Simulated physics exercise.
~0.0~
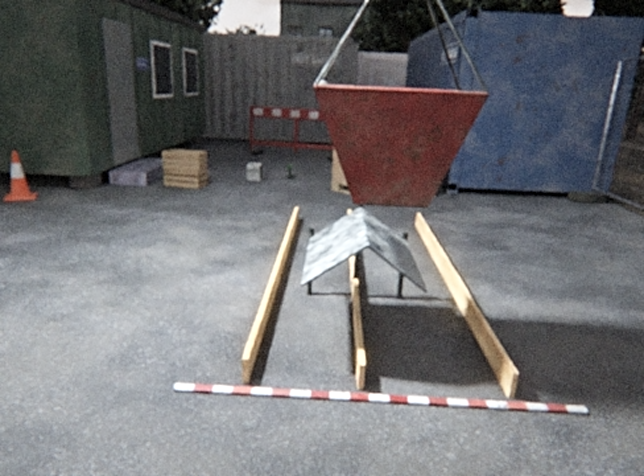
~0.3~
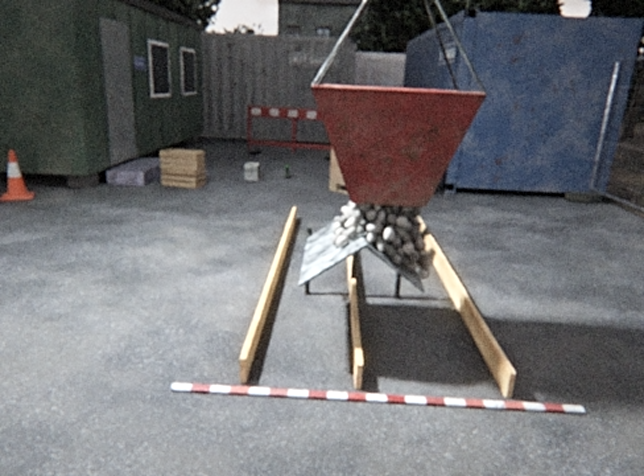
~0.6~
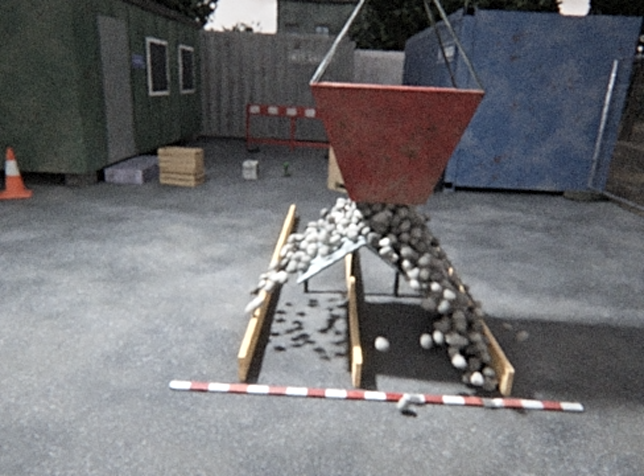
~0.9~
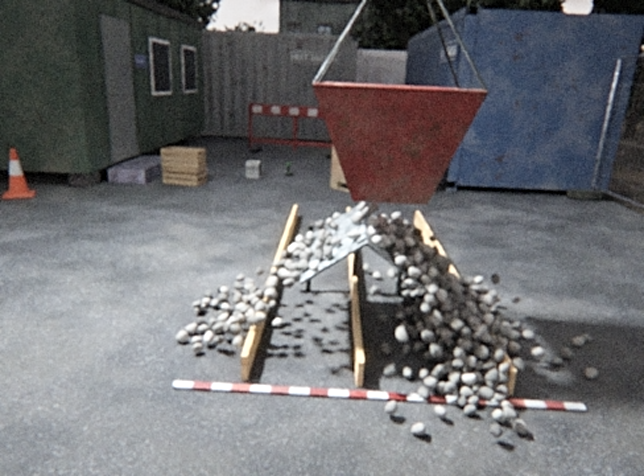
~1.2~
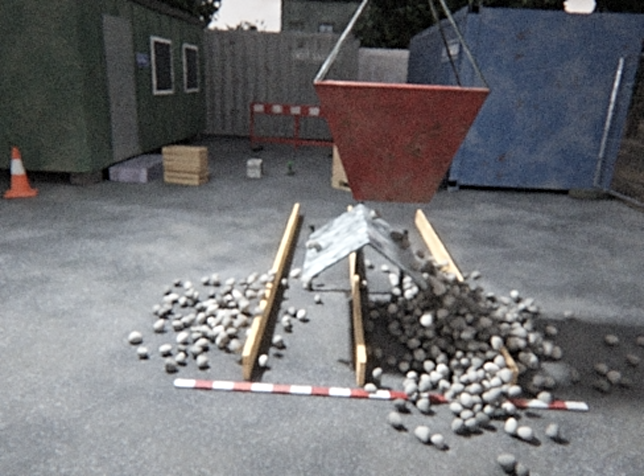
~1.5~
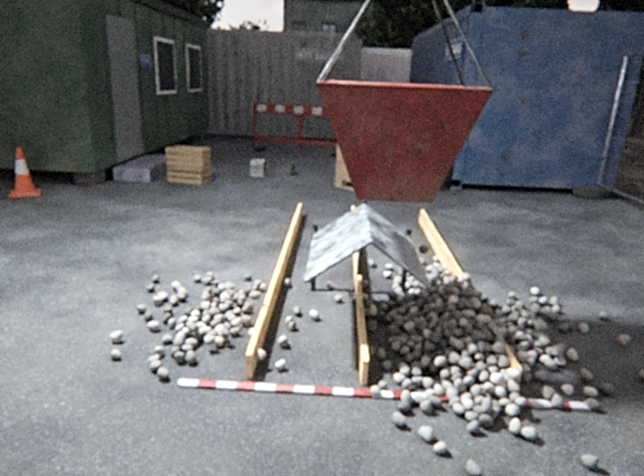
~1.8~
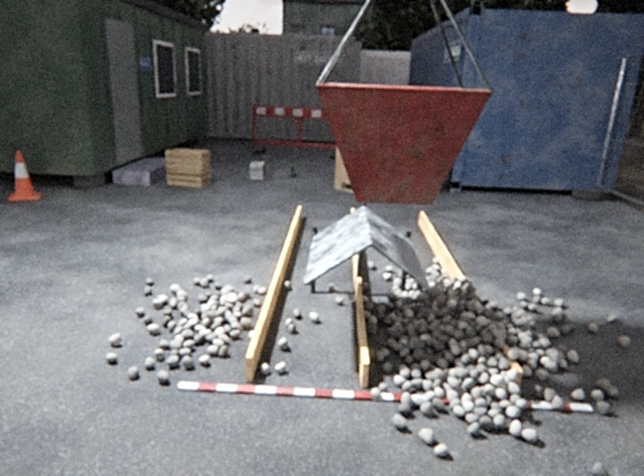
A red skip drops cobbles onto a steel ridge, and most settle in the right bay.
